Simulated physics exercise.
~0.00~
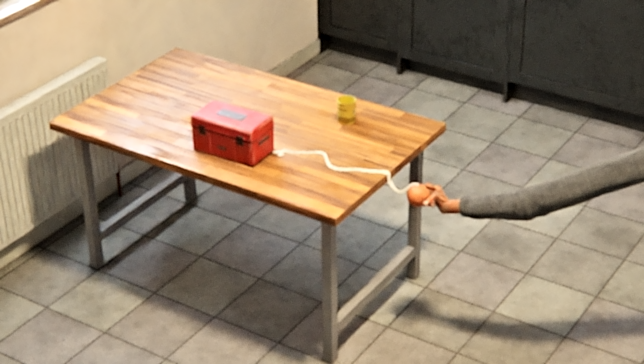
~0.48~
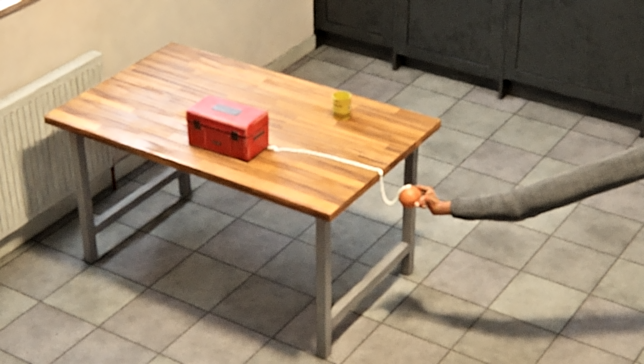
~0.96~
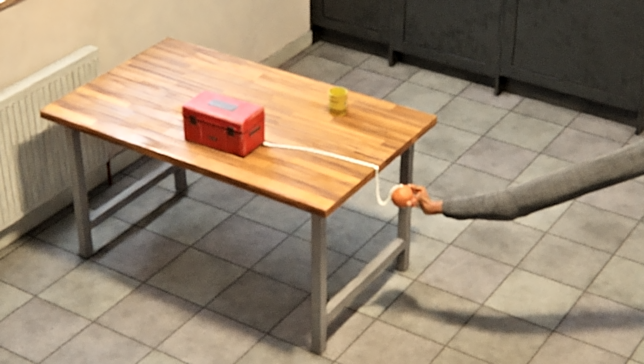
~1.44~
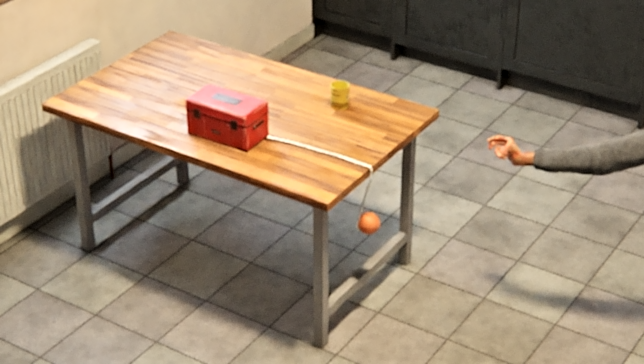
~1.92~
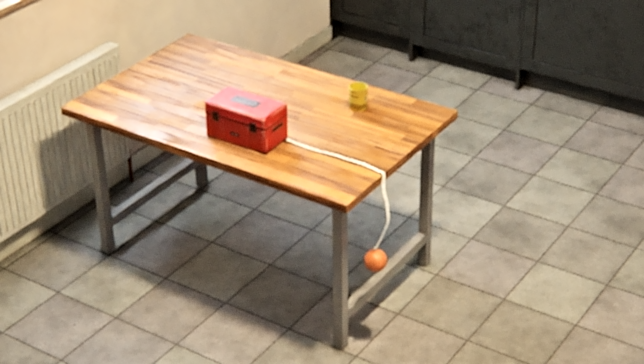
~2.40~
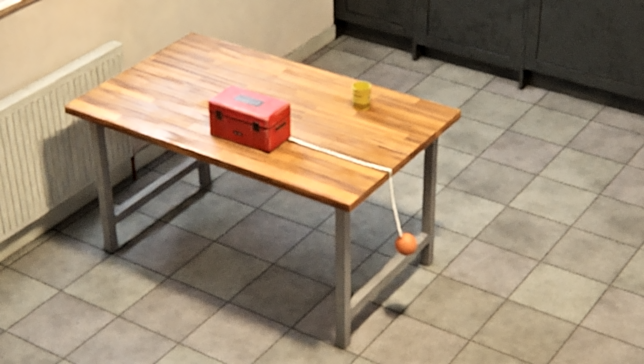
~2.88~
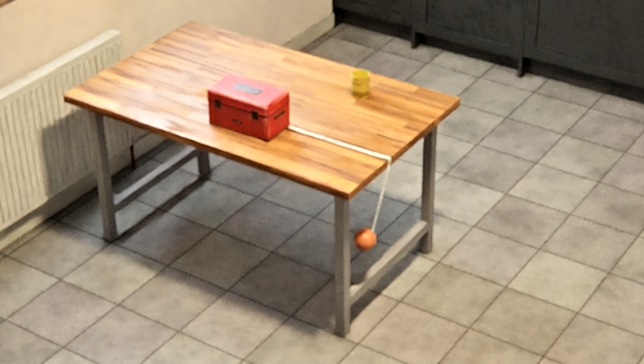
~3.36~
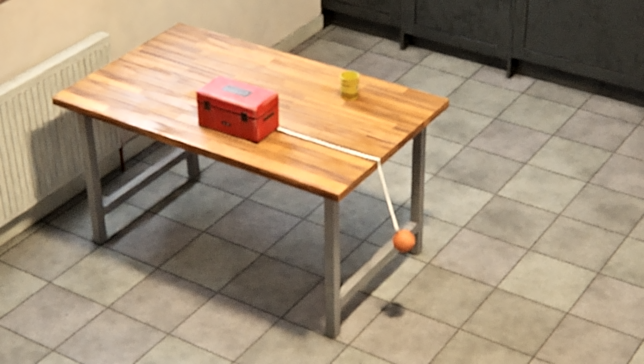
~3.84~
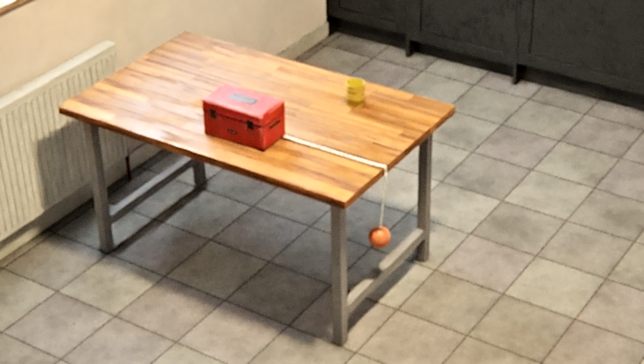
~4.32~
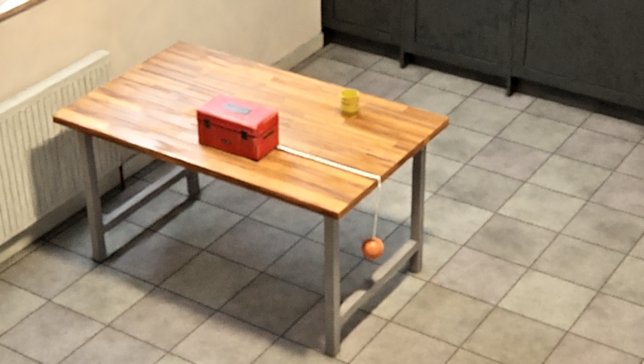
The clip opens on a wooden table holding a red toolbox and a yellow cup, while a hand at the right holds an orange ball-like object just past the table's edge. A pale ribbon runs from beside the toolbox to the orange. The hand shifts slightly and the ribbon straightens across the tabletop. Then the hand lets go and draws back out of view, and the orange drops below the edge. It swings right and left on the ribbon, finally dangling above the tiled floor, with toolbox and cup still in place.
